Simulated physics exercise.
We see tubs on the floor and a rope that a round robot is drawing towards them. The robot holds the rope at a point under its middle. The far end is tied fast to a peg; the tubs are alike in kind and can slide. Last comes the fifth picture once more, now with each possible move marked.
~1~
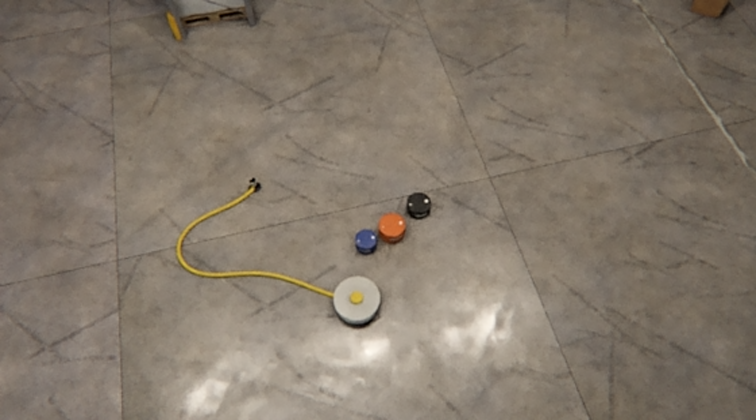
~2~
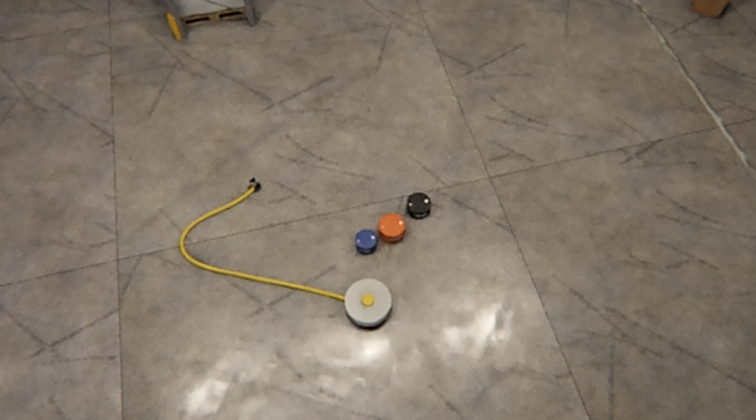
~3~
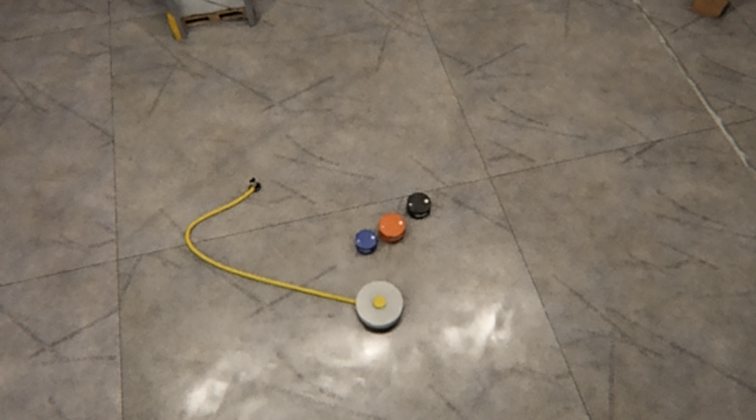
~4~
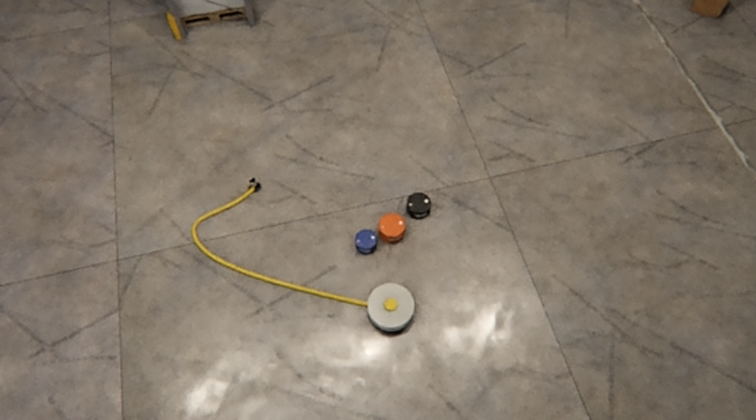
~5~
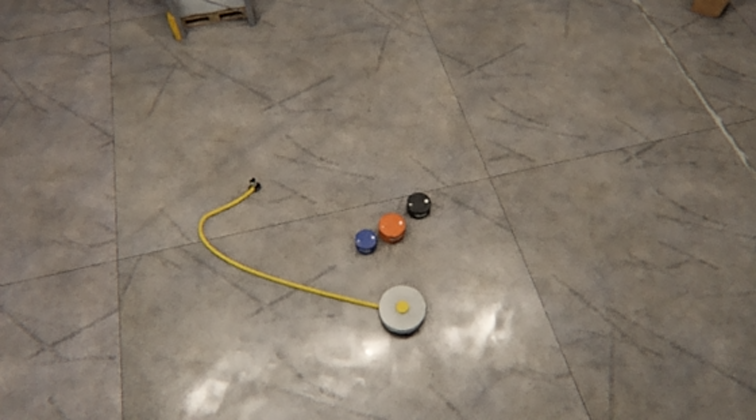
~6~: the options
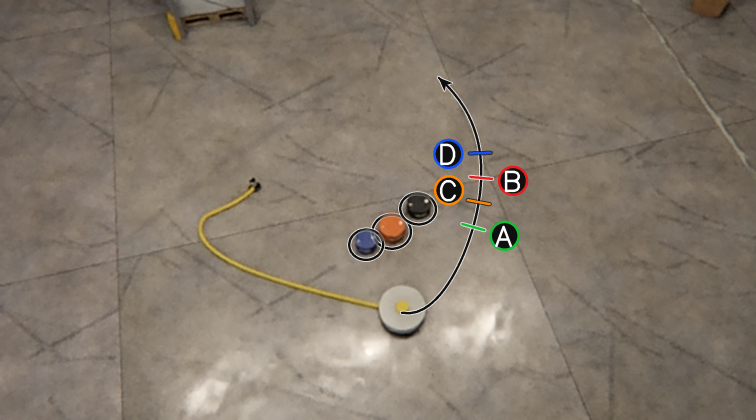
The footage shows a round grey robot with a yellow centre sliding slowly right across a tiled floor, pulling a yellow rope fastened at its far end, while the blue, orange and black tubs nearby stay still.
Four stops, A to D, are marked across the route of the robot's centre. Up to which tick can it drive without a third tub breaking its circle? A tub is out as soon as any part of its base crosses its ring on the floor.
Mark D.
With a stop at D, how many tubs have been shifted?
Two.
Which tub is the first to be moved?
Blue.
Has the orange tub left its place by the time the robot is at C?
By then, no.
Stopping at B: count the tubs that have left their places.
The count is none.
On the marked copy, A at (473, 227); B at (481, 178); C at (479, 202); D at (480, 153); the route from (402, 313) via (480, 189) to (439, 78).
With D. Early on, robot (459, 264).
Further on, robot (479, 201).
At the end, robot (481, 149); orange tub (392, 221); blue tub (368, 223); two over the rings.
As for the rest, A is within the limit but short; B is within the limit but short; C is within the limit but short.
